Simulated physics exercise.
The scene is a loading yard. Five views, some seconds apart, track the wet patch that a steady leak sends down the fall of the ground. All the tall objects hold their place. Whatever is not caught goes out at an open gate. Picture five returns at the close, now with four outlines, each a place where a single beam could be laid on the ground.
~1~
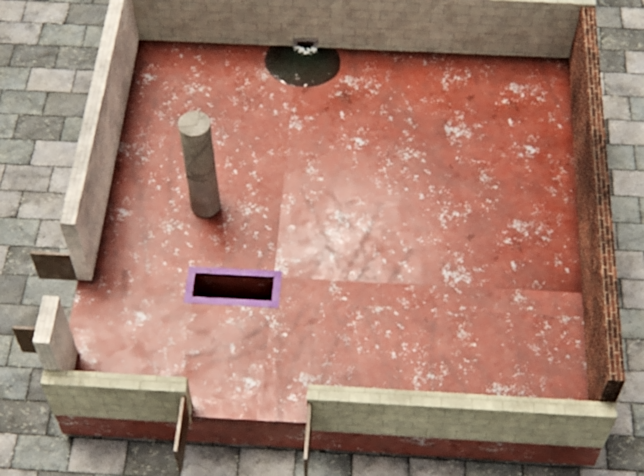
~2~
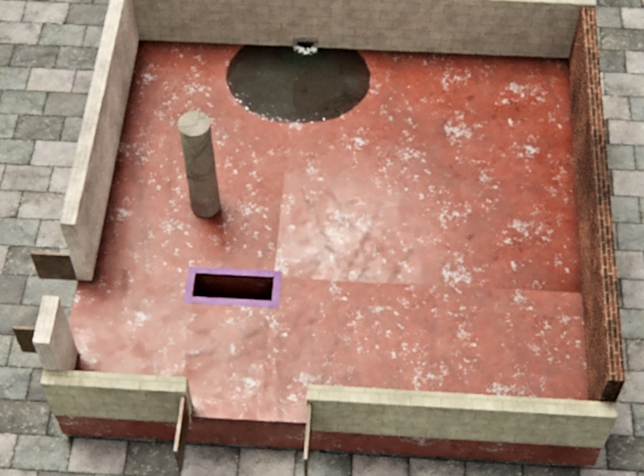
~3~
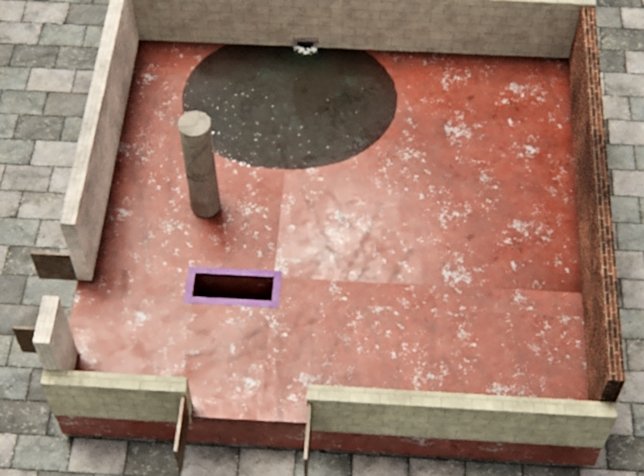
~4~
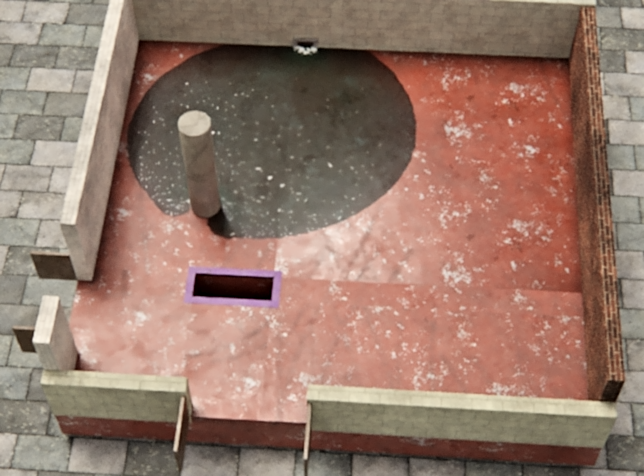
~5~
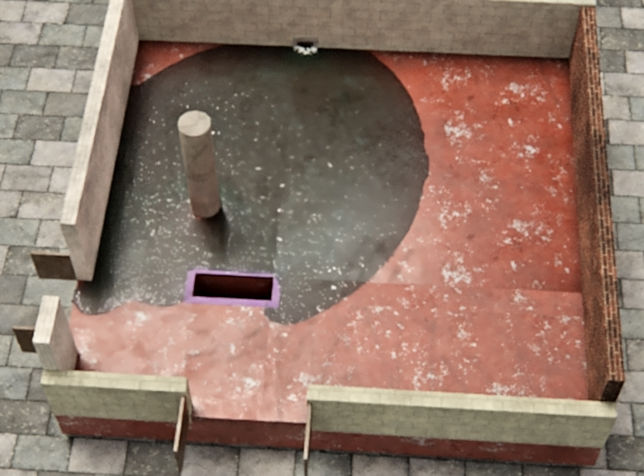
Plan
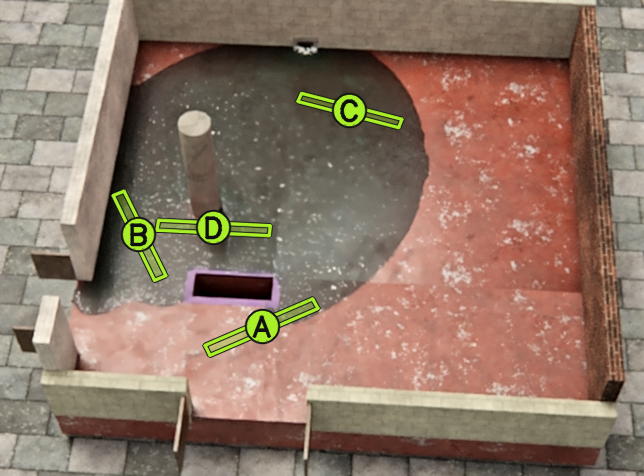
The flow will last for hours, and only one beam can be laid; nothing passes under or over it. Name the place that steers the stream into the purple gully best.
Best: B.
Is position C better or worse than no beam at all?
Position C is worse.
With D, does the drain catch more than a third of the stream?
No.
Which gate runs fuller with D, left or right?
More leaves on the right.
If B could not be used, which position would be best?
That would be A.
On the marked copy, A from (207, 350) to (315, 303); B from (118, 193) to (160, 278); C from (299, 97) to (400, 123); D from (157, 225) to (269, 230).
With A, about 35 % of the stream runs into the purple gully, about 64 % out by the gates.
With B, about 60 % of the stream runs into the purple gully, about 40 % out by the gates.
With C, about 18 % of the stream runs into the purple gully, about 79 % out by the gates.
With D, about 14 % of the stream runs into the purple gully, about 85 % out by the gates.
